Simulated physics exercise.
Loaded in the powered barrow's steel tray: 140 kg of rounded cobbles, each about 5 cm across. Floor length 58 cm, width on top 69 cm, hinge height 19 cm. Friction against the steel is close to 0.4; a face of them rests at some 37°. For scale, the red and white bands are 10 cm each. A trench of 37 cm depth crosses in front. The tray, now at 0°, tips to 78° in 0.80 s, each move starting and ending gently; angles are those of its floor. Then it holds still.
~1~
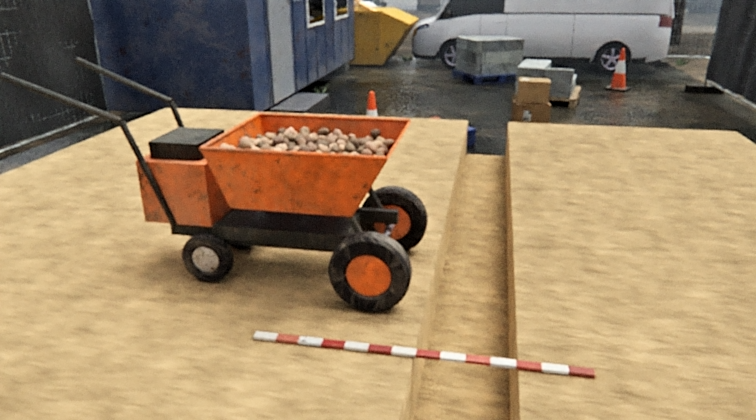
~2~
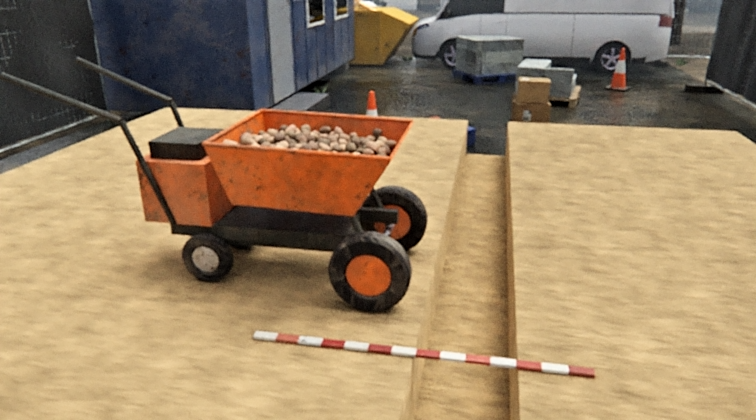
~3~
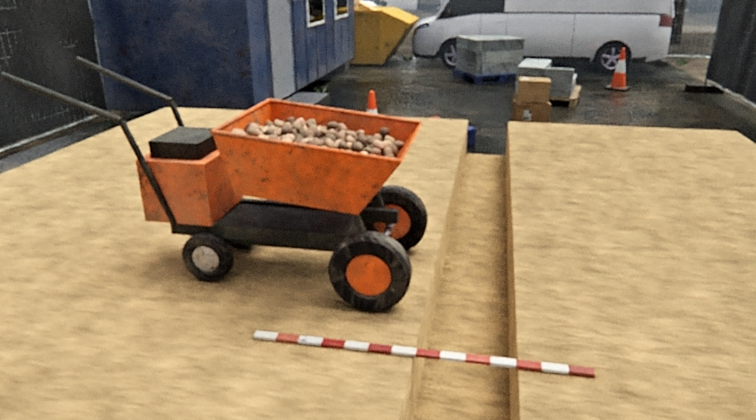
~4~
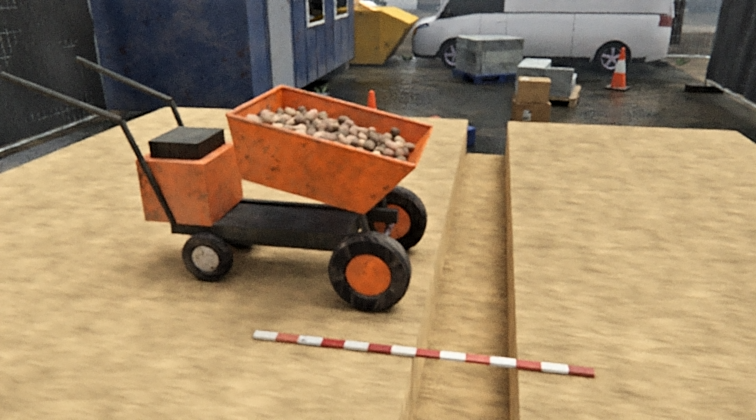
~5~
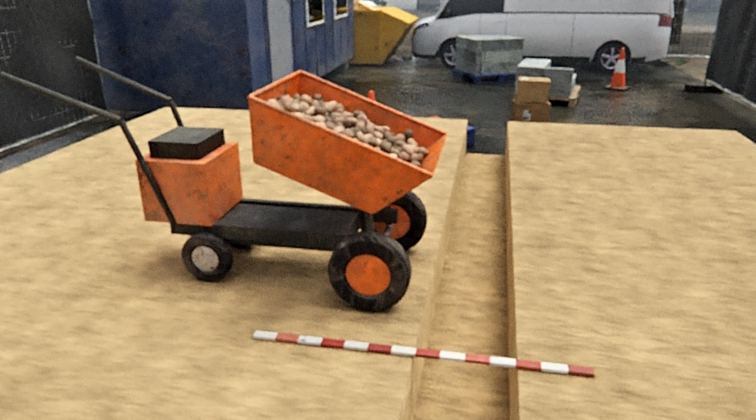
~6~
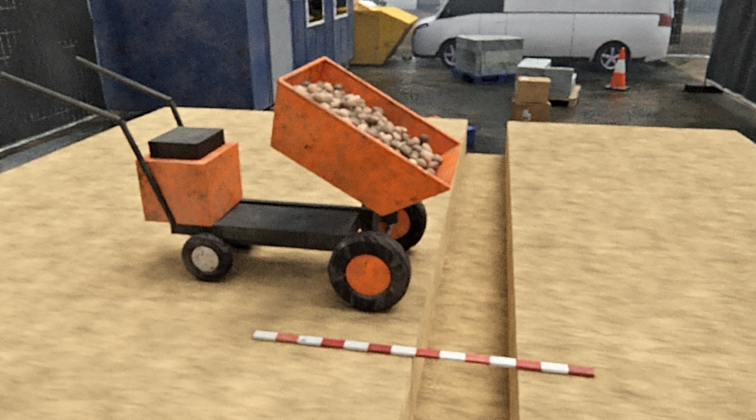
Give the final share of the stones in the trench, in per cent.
Some 25 per cent of it.
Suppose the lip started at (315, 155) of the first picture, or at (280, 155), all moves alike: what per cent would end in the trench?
About 90 and 95 per cent.
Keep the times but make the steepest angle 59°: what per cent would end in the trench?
It would be near 15 per cent.
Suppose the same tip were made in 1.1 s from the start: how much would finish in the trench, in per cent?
It would be near 30 per cent.
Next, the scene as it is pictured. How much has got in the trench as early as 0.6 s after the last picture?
About 0 per cent by then.
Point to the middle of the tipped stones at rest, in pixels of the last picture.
Near (569, 290).
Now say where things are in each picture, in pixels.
Lip at (387, 159), floor tilted 0°, highest stones at (317, 139), in the first frame.
The tray is at 2°, its lip at (390, 159); the top of the load is at (314, 136), in the second frame.
The tray is at 6°, its lip at (401, 162); the top of the load is at (302, 129), in the third frame.
The tray is at 13°, its lip at (415, 167); the top of the load is at (299, 117), in the fourth frame.
The tray is at 21°, its lip at (432, 176); the top of the load is at (299, 104), in the fifth frame.
Lip at (450, 189), floor tilted 30°, highest stones at (318, 91), in the sixth frame.
Then, 0.3 s after the last picture the floor is at 66°, 100 % in the tray; the foremost stones are at (490, 219).
Then, 0.6 s after the last picture the floor is at 78°, 53 % in the tray, 2 % in the trench, 45 % past the trench; the foremost stones are at (604, 311).
Then, 0.9 s after the last picture the floor is at 78°, 13 % in the tray, 10 % in the trench, 77 % past the trench; the foremost stones are past the picture's edge.
Then, 2.9 s after the last picture the floor is at 78°, 0 % in the tray, 25 % in the trench, 75 % past the trench; the foremost stones are past the picture's edge.
